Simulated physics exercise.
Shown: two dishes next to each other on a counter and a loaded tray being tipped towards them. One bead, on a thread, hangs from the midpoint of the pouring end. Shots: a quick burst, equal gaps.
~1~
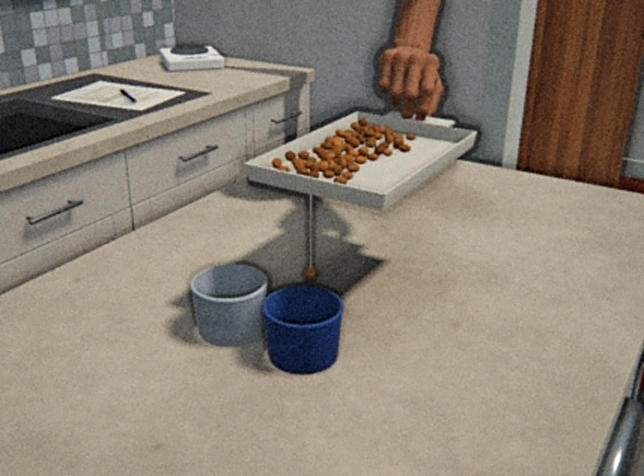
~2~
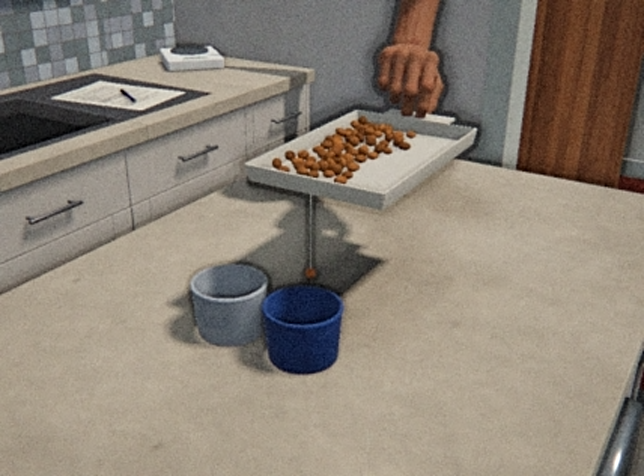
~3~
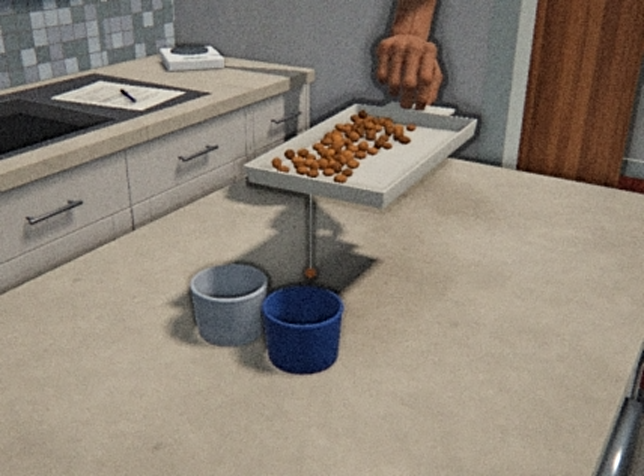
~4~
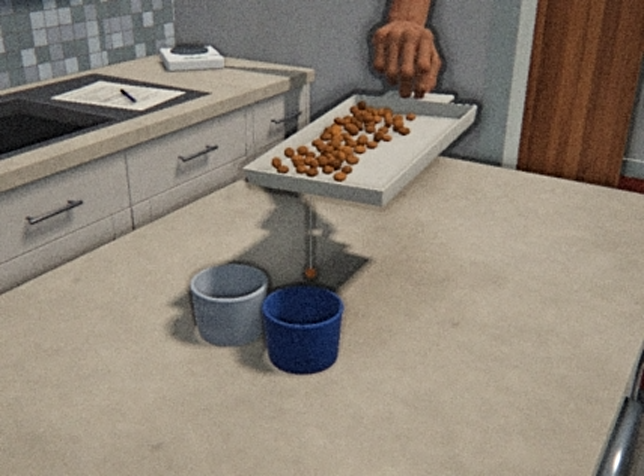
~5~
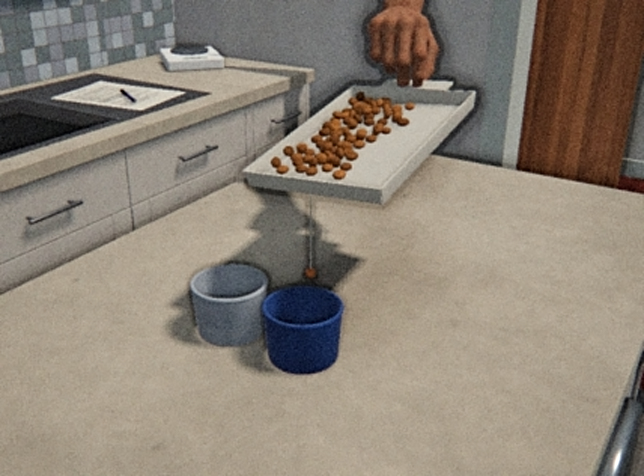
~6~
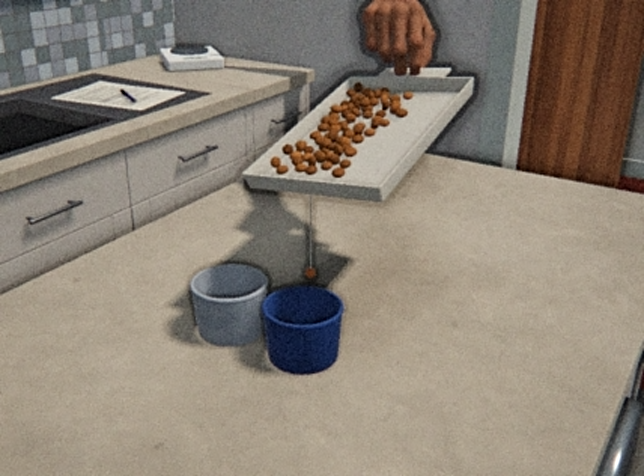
In a kitchen, a hand holds the far end of a white tray of small brown pieces above a counter, where a grey dish and a blue dish sit near a hanging bead. The hand gradually raises that end, and the tray slants more toward its near left corner.
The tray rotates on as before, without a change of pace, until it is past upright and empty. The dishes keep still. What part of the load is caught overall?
It looks like most goes in the dishes, when all's done.
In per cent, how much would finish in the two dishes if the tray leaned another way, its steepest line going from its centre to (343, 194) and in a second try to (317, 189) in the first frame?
Case one 50 %; case two 70 %.
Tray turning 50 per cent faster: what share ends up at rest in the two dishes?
Expected result: Around 70 per cent.
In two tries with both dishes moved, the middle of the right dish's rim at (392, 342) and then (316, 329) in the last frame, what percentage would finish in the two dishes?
I'd say about 0 percent, followed by about 20 percent.
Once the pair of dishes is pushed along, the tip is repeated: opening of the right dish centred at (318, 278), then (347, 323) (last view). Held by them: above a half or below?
Place 1: Lower than half; place 2: Lower than half.
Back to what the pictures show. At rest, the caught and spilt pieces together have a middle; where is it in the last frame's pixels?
(237, 317).
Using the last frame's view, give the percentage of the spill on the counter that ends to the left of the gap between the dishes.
30 per cent or thereabouts.
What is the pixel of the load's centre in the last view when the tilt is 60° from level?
Mark it at roughly (280, 157) in the final frame.
Soon, tray tipped steeply; nearly all on the tray; a stray few in the air.
A while on, tray tipped right over; about a quarter on the tray; about half in the left dish; a small part outside both; a small part in the air.
Towards the end, tray tipped past a quarter turn; a stray few in the right dish; most in the left dish; about a quarter outside both.
Finally, tray tipped past a quarter turn; a stray few in the right dish; most in the left dish; about a quarter outside both.
